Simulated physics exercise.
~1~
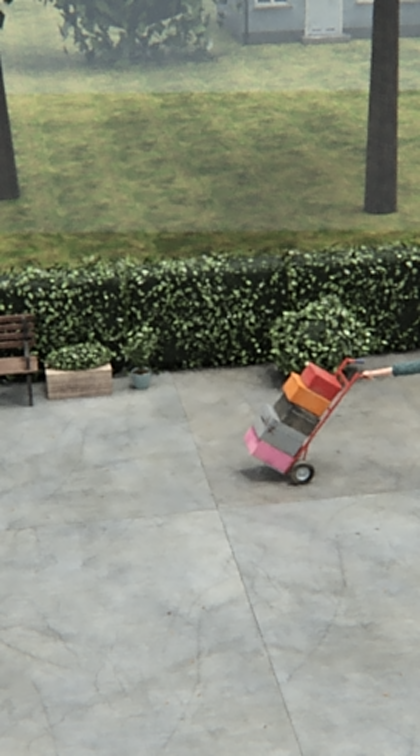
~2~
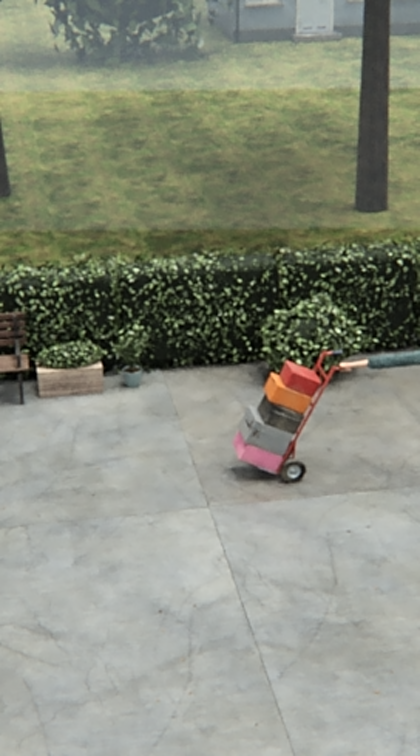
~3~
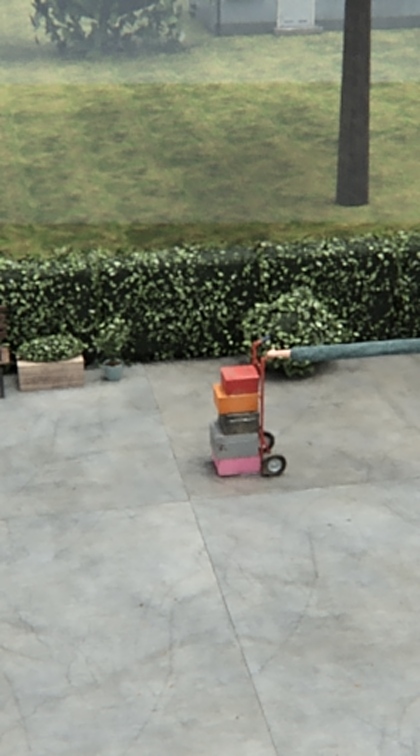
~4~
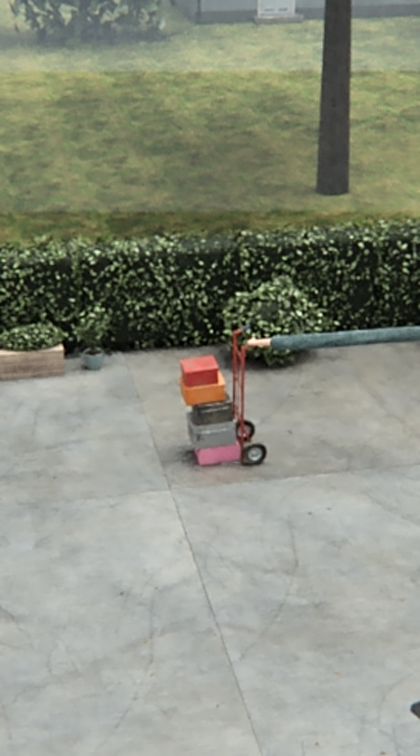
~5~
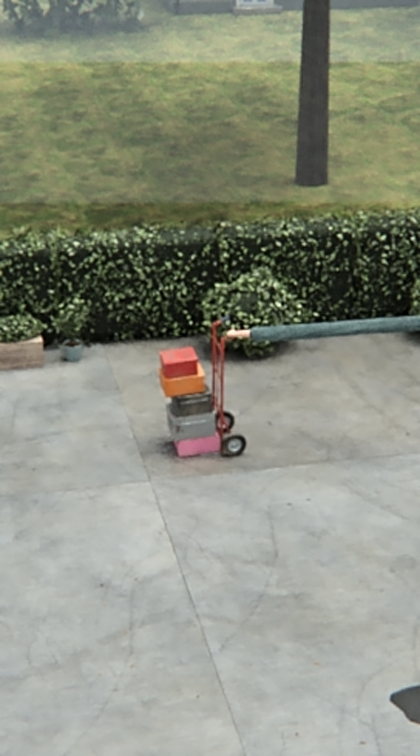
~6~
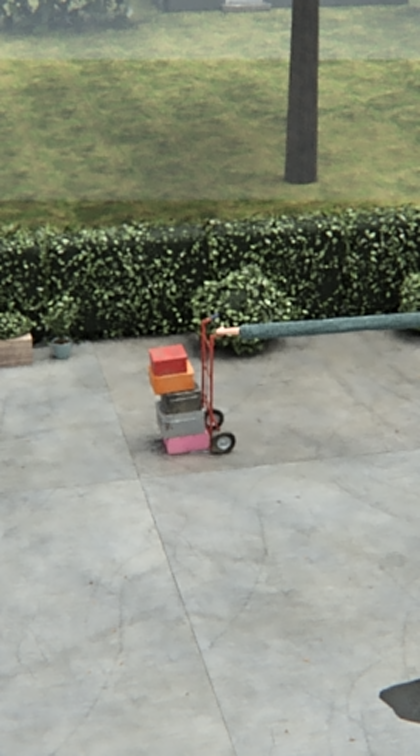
On a paved patio beside a hedge, an outstretched arm tipped a tilted red hand truck upright with five stacked boxes and containers aboard, and the red and orange ones on top shifted slightly left, but the whole stack stayed standing.
